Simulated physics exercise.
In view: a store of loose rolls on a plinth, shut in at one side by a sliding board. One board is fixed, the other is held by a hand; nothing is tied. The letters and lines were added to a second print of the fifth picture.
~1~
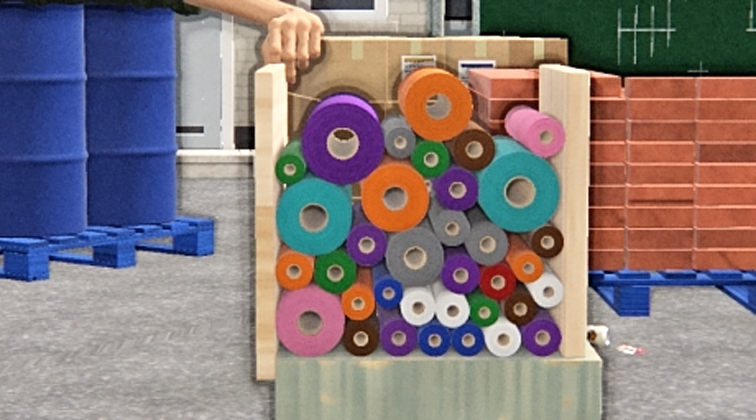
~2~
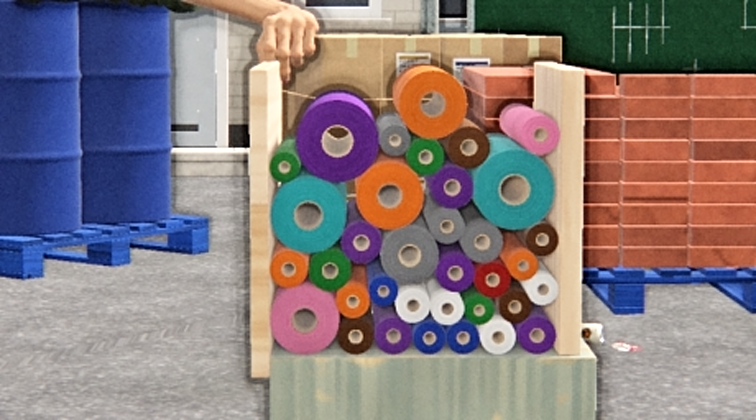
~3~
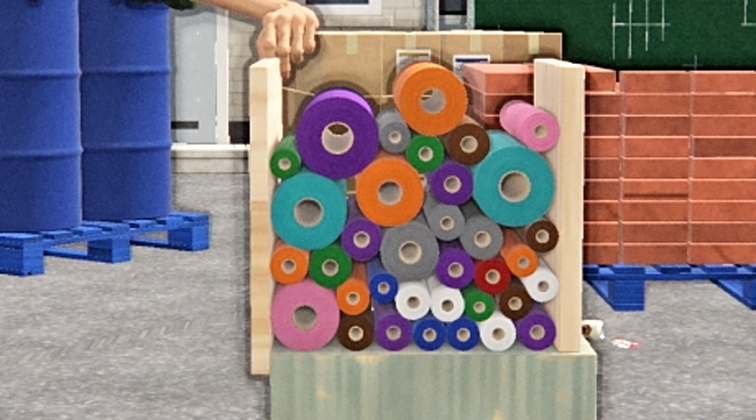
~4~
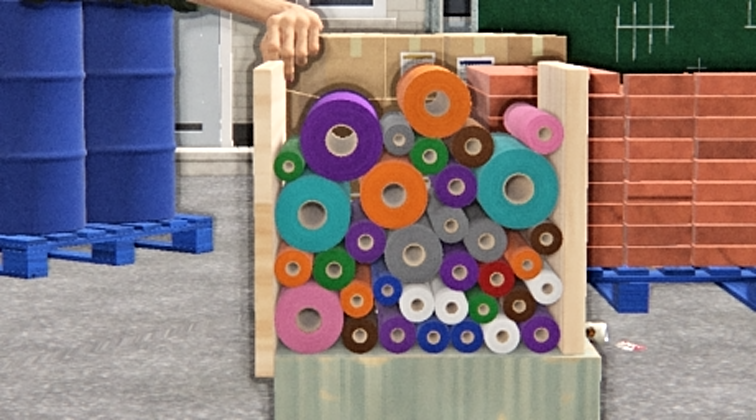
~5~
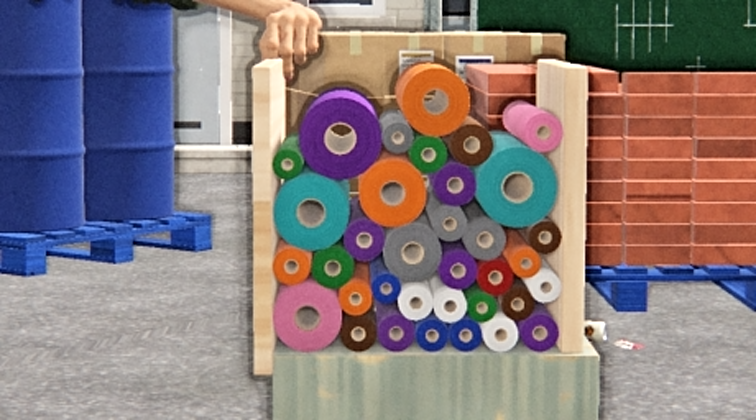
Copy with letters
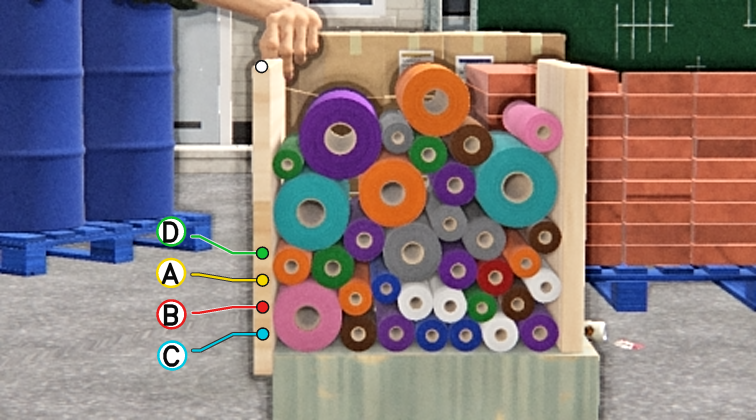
In the video, colourful rolls sit stacked between two upright wooden boards on a plinth, with a hand at the top of the left board. The view sways slightly from side to side, but the rolls, boards and hand show no clear movement.
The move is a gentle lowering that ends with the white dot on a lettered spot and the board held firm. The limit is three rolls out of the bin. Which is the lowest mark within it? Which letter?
The last mark within the limit is A.
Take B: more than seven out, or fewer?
It loses fewer than seven.
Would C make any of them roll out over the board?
Yes.
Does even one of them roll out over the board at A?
Yes.
On the marked copy, A at (263, 280); B at (263, 307); C at (263, 334); D at (263, 253); the white dot at (262, 66).
Following A. Soon after the start, top of the board (271, 155).
Later, top of the board (272, 253).
In the end, top of the board (272, 279), one out over the board.
As for the rest, B four out over the board; C four out over the board; D none out over the board.
